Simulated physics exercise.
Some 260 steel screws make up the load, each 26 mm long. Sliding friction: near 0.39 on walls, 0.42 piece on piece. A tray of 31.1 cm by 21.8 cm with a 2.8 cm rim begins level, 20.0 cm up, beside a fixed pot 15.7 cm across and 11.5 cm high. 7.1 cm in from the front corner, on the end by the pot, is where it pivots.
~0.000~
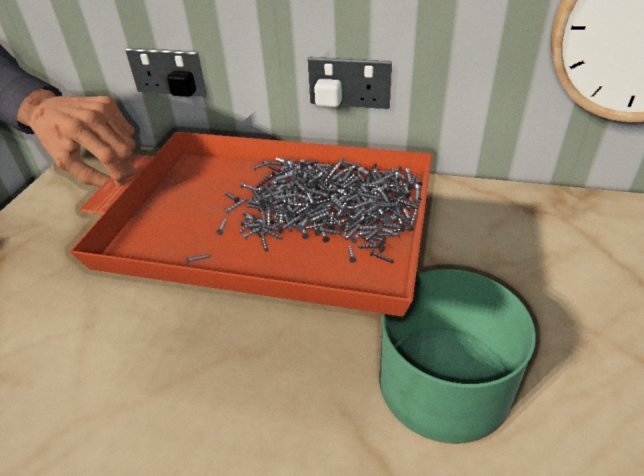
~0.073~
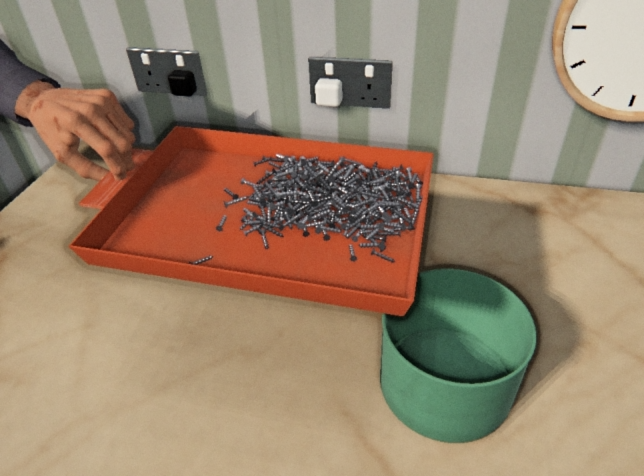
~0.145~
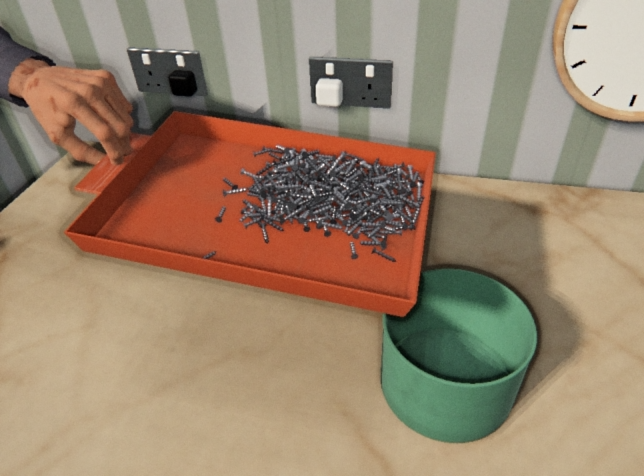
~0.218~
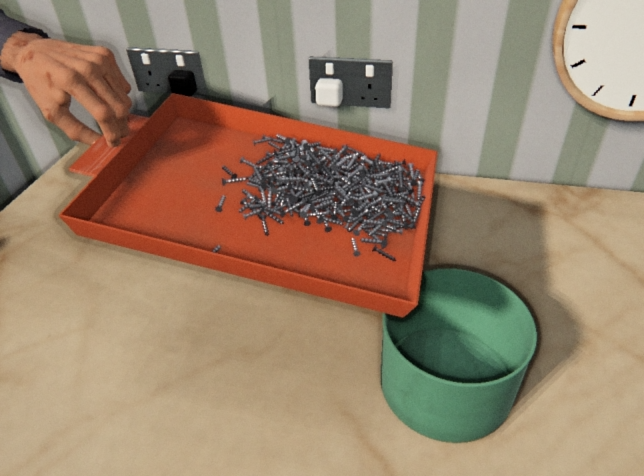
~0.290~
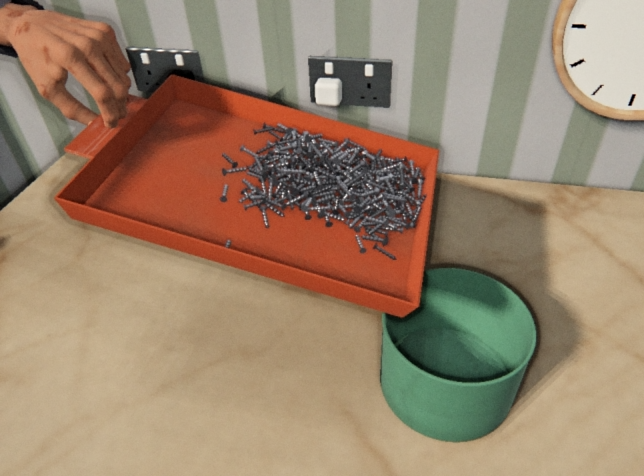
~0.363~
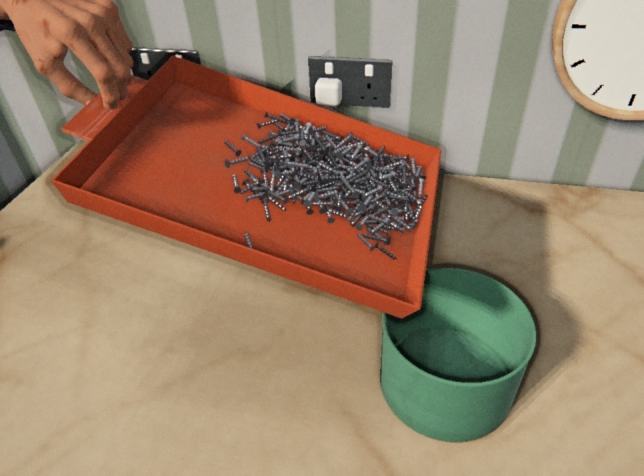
An orange-red tray heaped with small grey steel screws rests on a pale marbled worktop, seen from slightly above, against a green-and-white striped wall. A green pot stands by its right front corner, with two dark sockets behind and a white clock at upper right. A hand at the left raises that end, steepening the tilt rightward while the pile shifts slightly and the camera stays still.
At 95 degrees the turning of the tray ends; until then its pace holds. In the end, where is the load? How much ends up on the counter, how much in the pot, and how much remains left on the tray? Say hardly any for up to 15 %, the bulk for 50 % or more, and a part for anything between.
By place: Counter a part, pot the bulk, tray hardly any.
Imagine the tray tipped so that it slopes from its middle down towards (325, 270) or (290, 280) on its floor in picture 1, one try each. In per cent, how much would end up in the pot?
About 40 per cent on the first try and 10 per cent on the second.
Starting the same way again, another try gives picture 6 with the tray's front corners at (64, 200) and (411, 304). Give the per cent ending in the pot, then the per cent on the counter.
The pot gets 65 and the counter 35.
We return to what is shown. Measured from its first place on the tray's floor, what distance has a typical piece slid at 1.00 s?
Displacement on the tray: Roughly 6 cm.
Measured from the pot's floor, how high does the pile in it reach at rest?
Some 3.0 cm above the floor.
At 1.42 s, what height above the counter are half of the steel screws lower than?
I'd put it near 22 cm.
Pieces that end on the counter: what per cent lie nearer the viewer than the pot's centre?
Some 30 per cent.
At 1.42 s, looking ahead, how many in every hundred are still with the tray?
Reading: Approx. 85%.
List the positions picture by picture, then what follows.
The first picture shows tray tilt 0 degrees, front corners at (80, 248) and (405, 294); middle of the pieces at (331, 195); pot at (457, 321).
The second picture shows tray tilt 1 degrees, front corners at (79, 243) and (406, 294); middle of the pieces at (332, 192).
The third picture shows tray tilt 5 degrees, front corners at (75, 229) and (408, 295), lowest corner right front; middle of the pieces at (333, 187).
The fourth picture shows tray tilt 9 degrees, front corners at (70, 212) and (410, 297), lowest corner right front; middle of the pieces at (334, 182).
The fifth picture shows tray tilt 13 degrees, front corners at (66, 195) and (412, 298), lowest corner right front; middle of the pieces at (336, 176).
The sixth picture shows tray tilt 17 degrees, front corners at (64, 178) and (413, 300), lowest corner right front; middle of the pieces at (338, 170); pot at (457, 320). Its pace works out near 60 degrees a second.
Then, at 1.00 s, tilt 54 degrees; the tray holds 100 %, the pot 0 %.
After 1.42 s, tilt 78 degrees; the tray holds 85 %, the pot 5 %.
Then, at 1.92 s, tilt 95 degrees; the tray holds 0 %, the pot 75 %.
In the end, at 2.8 s, counter 20 %, pot 80 %, tray 0 %.
